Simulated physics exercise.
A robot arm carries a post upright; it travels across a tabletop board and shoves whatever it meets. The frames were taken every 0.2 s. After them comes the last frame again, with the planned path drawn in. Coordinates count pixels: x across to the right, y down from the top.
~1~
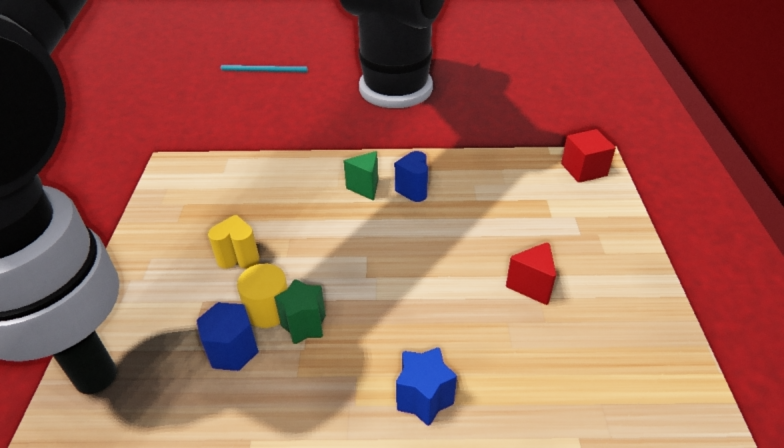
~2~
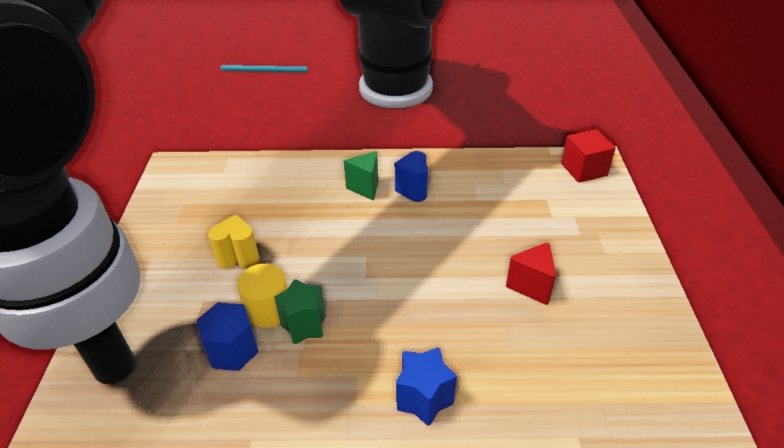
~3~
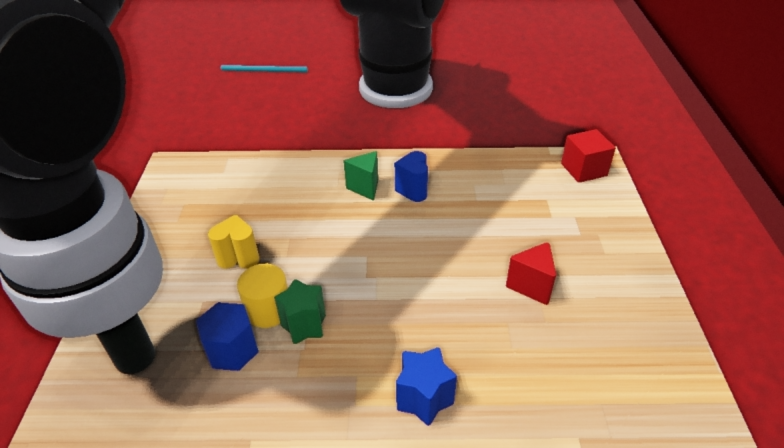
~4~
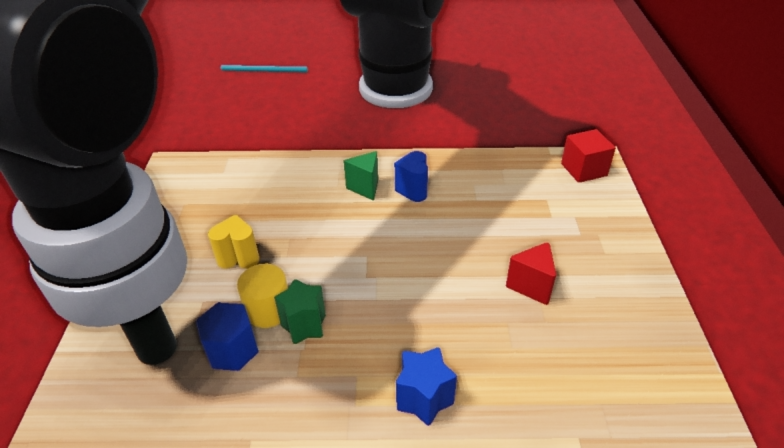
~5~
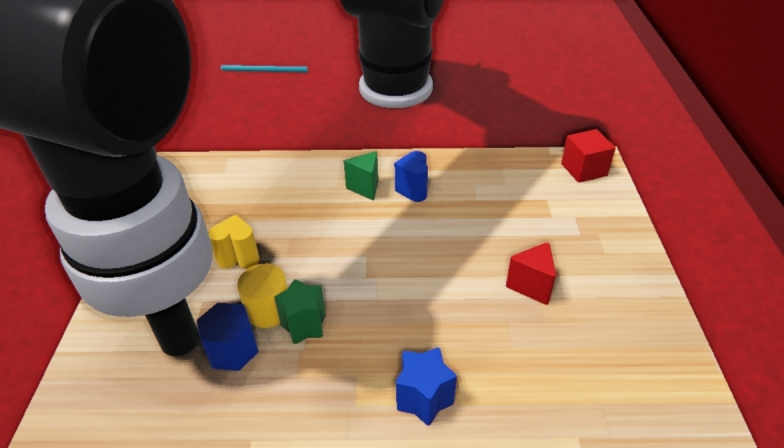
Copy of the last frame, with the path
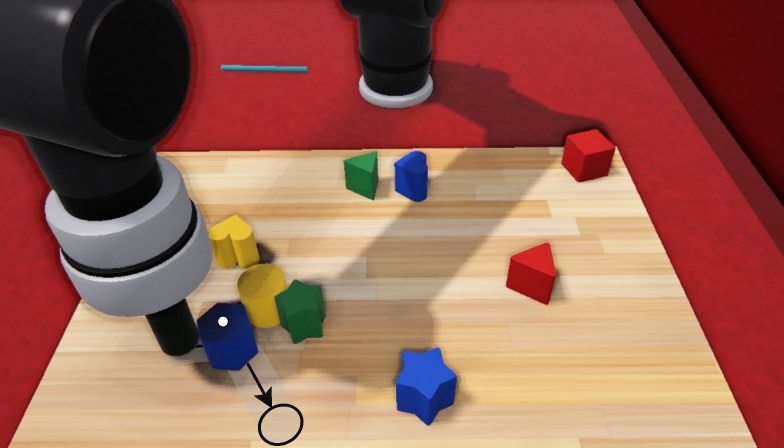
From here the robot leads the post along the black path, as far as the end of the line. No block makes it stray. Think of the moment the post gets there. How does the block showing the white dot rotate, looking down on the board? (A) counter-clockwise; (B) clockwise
A: Counter-clockwise.
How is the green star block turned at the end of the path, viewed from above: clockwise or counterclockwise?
Overhead view: Anti-clockwise.
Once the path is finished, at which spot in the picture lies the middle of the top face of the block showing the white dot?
Its top middle: (299, 339).
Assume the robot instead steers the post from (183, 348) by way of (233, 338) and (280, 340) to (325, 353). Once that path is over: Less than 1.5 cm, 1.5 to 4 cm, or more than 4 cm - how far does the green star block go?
The middle band: 1.5 to 4 cm.
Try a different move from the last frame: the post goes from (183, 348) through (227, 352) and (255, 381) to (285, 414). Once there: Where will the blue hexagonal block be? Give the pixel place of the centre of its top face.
Most likely (299, 339).
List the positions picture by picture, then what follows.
The first picture shows tip of the post at (96, 377), middles of tops, blue hexagonal block at (223, 322), yellow circle at (261, 281), green star block at (299, 297).
The second picture shows post at (115, 367), nothing pushed.
The third picture shows post at (136, 358), nothing pushed.
The fourth picture shows post at (157, 349), nothing pushed.
The fifth picture shows post at (180, 341), blue hexagonal block at (223, 322), yellow circle at (261, 281), green star block at (299, 297).
The line goes from (183, 348) via (233, 348) and (258, 383), ending at (281, 424); the dot is on the blue hexagonal block.
What follows on the original path. One third of the way, post at (232, 342); blue hexagonal block at (270, 326); green star block at (303, 296), turned 15° anticlockwise.
Two thirds of the way, post at (256, 376); blue hexagonal block at (297, 338), turned 40° anticlockwise; green star block at (308, 296), turned 30° anticlockwise.
At the end, post at (279, 418); blue hexagonal block at (299, 339), turned 50° anticlockwise; yellow circle unmoved; green star block at (308, 296), turned 30° anticlockwise.
